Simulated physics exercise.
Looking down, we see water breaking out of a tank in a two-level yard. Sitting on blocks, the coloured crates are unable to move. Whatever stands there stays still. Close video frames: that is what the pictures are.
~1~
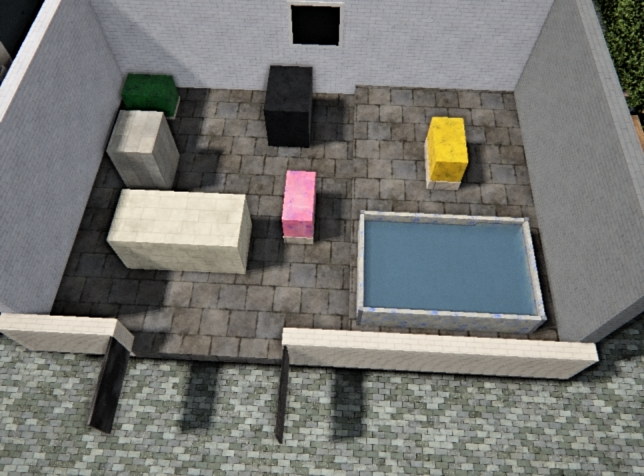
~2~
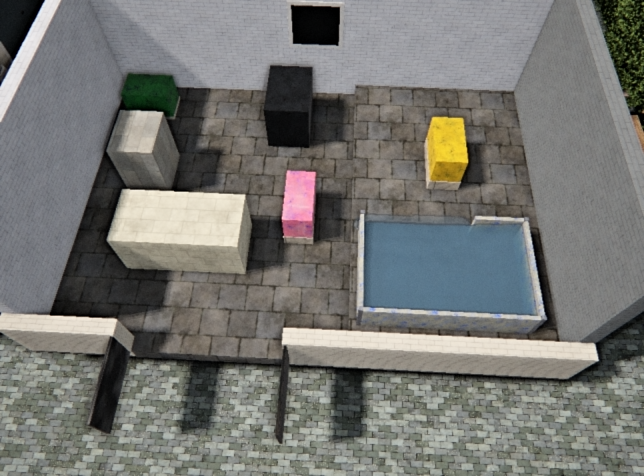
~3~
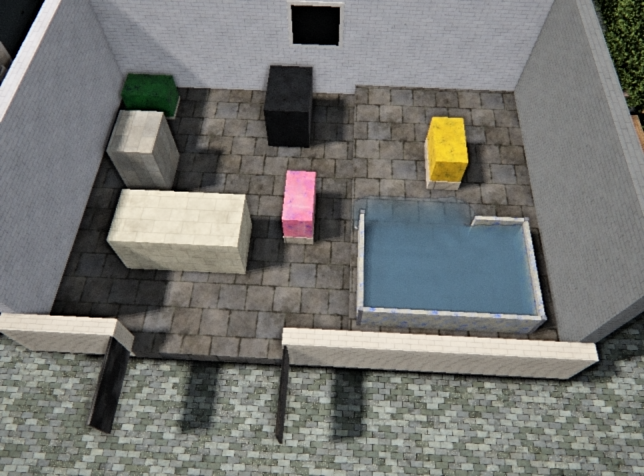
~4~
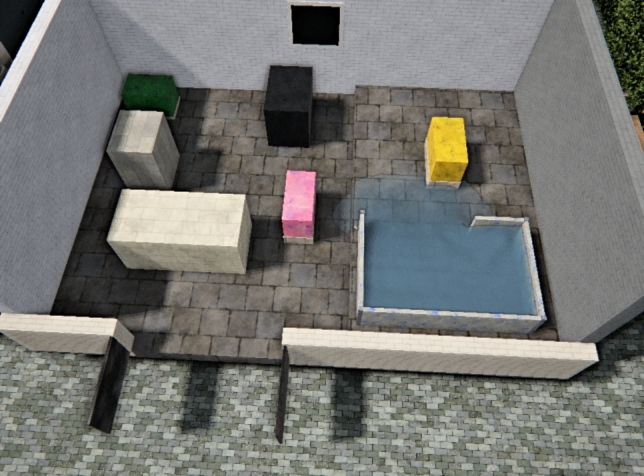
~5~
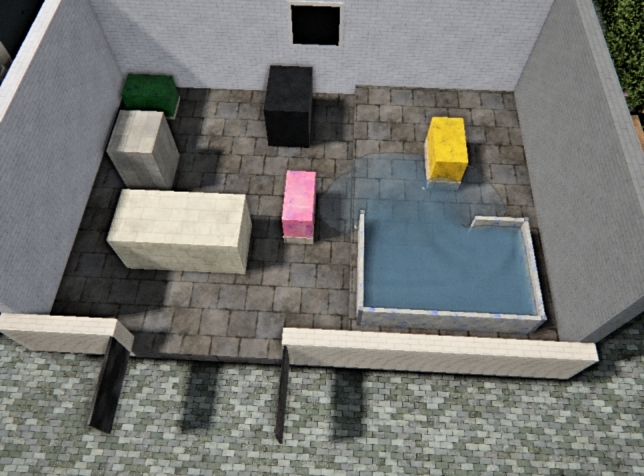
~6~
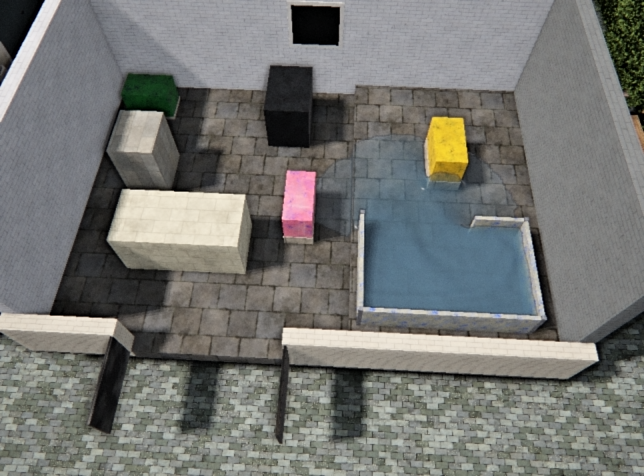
Water breaks out through the far side of a blue, pale-walled tank at the lower right of a walled, stone-paved yard, seen from high above by a still camera. A yellow crate stands beyond the tank, a pink one left of it, a black one at the back, and pale blocks and a green box at left. The water spreads backward in a thin sheet, reaching around the yellow crate's base, while the crates stay put.
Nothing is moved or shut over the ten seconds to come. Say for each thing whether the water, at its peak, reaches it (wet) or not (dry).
Yellow crate: Wet; green crate: Wet; pink crate: Dry.
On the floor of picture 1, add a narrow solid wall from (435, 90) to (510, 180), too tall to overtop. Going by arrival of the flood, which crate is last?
That would be the green-painted one.
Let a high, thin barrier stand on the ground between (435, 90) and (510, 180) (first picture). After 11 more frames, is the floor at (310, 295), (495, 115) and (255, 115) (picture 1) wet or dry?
One by one: Spared, spared, spared.
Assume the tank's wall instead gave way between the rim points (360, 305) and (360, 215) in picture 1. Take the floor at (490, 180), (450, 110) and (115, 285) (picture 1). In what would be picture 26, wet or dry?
In sequence: Untouched, untouched, inundated.
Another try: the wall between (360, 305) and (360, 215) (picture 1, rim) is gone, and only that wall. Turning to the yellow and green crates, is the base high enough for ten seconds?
As I see it, the yellow one is not reached, and the green one gets reached.
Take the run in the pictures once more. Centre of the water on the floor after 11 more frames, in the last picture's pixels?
I'd say around (411, 210).
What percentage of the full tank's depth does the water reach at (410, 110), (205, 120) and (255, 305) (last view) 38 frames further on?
About 8, 8 and 0 percent, in that order.
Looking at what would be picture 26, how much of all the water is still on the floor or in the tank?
That works out to about 100 per cent.
A moment on, water covers 25 % of the floor; the yellow crate water round its plinth, the green crate not reached, the pink crate water round its plinth.
Next, water covers 35 % of the floor; the yellow crate water round its plinth, the green crate not reached, the pink crate water round its plinth.
Then, water covers 55 % of the floor; the yellow crate water round its plinth, the green crate water round its plinth, the pink crate water round its plinth.
Later, water covers 75 % of the floor; the yellow crate water round its plinth, the green crate water round its plinth, the pink crate water round its plinth.
In the end, water covers 95 % of the floor; the yellow crate was topped, the green crate was topped, the pink crate stayed above the water.
